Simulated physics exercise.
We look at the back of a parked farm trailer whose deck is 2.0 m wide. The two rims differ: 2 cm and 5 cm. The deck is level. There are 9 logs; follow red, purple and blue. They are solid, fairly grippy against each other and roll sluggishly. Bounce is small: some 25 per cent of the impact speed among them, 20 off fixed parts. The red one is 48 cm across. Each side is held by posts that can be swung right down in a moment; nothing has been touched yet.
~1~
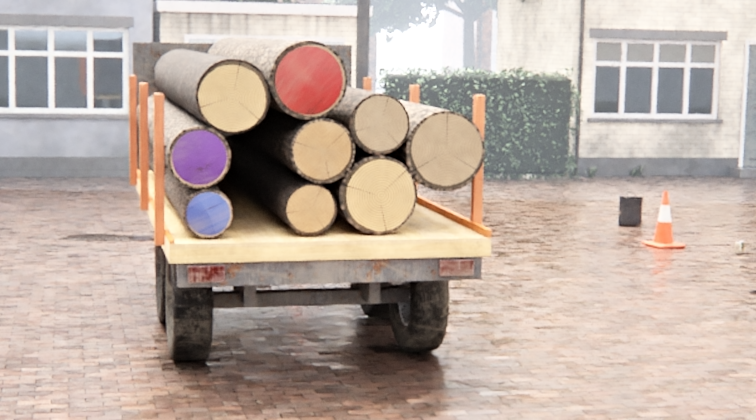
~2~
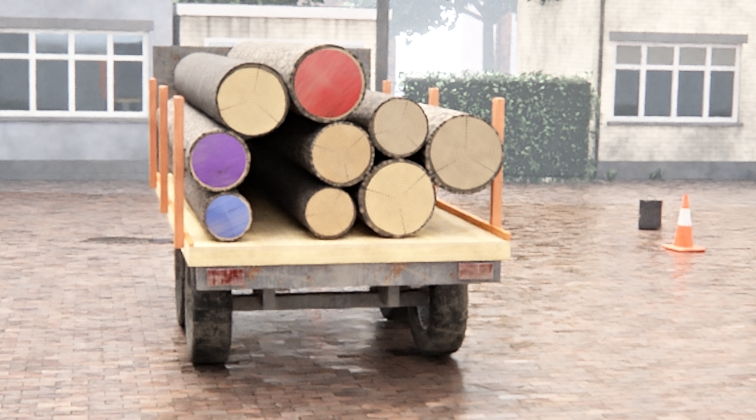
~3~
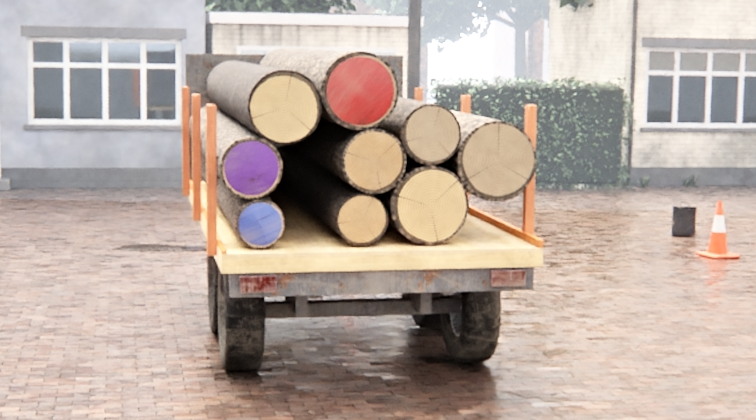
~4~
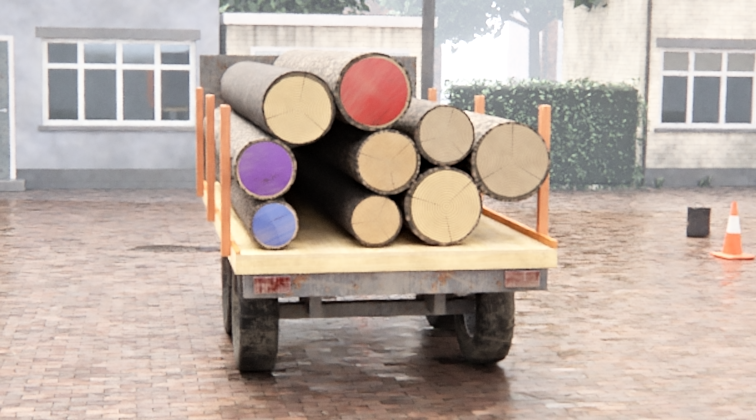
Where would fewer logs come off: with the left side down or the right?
Go for the right side: 0 against 2.
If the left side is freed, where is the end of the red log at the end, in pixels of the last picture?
Around (165, 366).
Side on the left freed, after 0.8 s, red is up on others, 40 cm from the left edge, rolling left; purple is dropping off the left side; blue is on the deck, 10 cm from the left edge; 1 of 9 is off.
Side on the left freed, at the end, red is down on the left; purple is on the ground to the left; blue is on the deck, 10 cm from the left edge; 2 of 9 are off.
Side on the right freed, after 0.7 s, red is up on others, 85 cm from the left edge; purple is up on others, 20 cm from the left edge; blue is on the deck, 25 cm from the left edge; 0 of 9 are off.
Side on the right freed, at the end, red is up on others, 85 cm from the left edge; purple is up on others, 20 cm from the left edge; blue is on the deck, 25 cm from the left edge; 0 of 9 are off.
